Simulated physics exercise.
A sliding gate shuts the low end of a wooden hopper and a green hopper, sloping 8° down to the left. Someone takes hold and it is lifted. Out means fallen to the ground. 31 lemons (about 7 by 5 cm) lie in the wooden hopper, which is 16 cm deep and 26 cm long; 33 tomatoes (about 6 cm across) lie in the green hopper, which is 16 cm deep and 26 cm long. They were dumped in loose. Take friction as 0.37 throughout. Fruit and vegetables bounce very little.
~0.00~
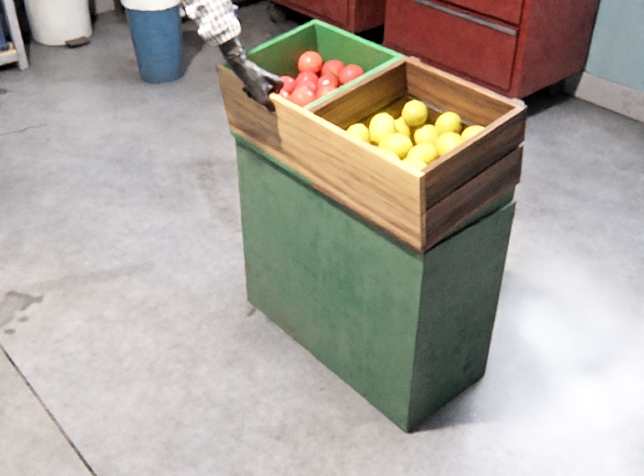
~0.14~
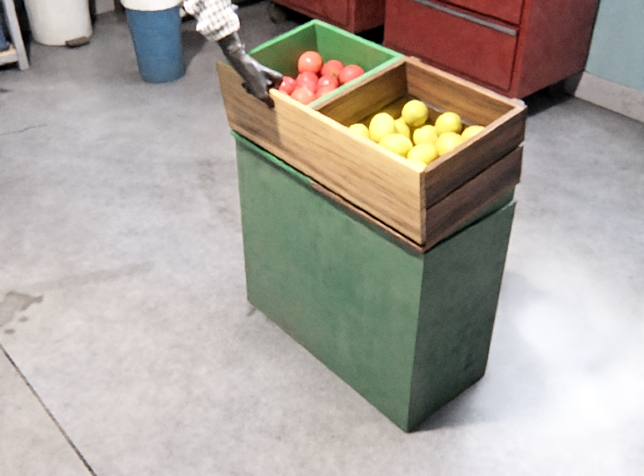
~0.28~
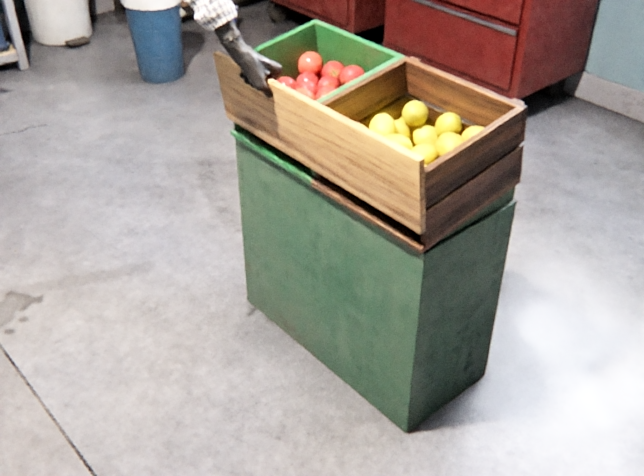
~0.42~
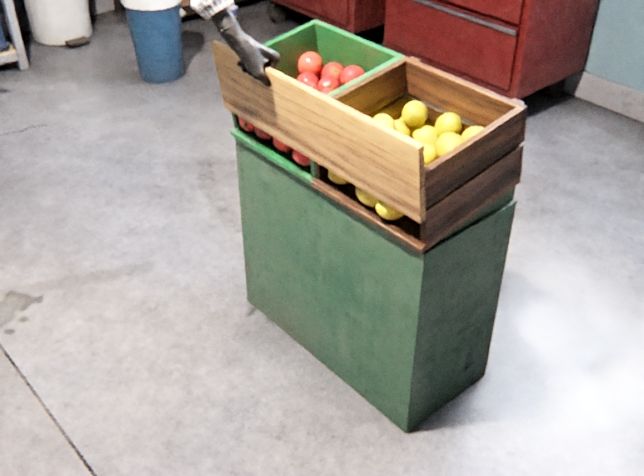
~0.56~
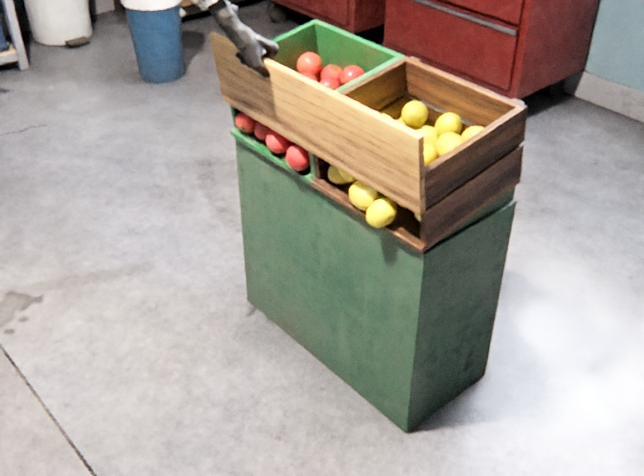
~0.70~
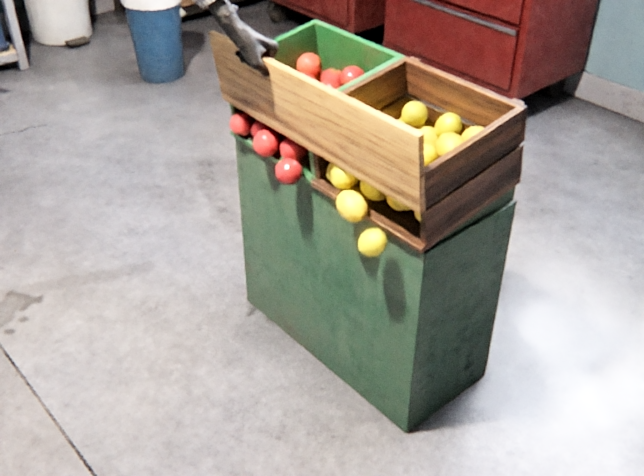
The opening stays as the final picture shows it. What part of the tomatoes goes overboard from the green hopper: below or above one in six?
The green hopper loses over a sixth of its tomatoes.
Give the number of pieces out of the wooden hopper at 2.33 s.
About: Wooden hopper 8.
After 1.11 s, the wooden hopper is down by 5 of 31 and the green hopper is down by 5 of 33.
After 1.61 s, the wooden hopper is down by 6 of 31 and the green hopper is down by 10 of 33.
After 2.33 s, the wooden hopper is down by 7 of 31 and the green hopper is down by 14 of 33.
When it is over (at 3.24 s), the wooden hopper is down by 7 of 31 and the green hopper is down by 31 of 33. Asked share, 31 of 33, 94 per cent.
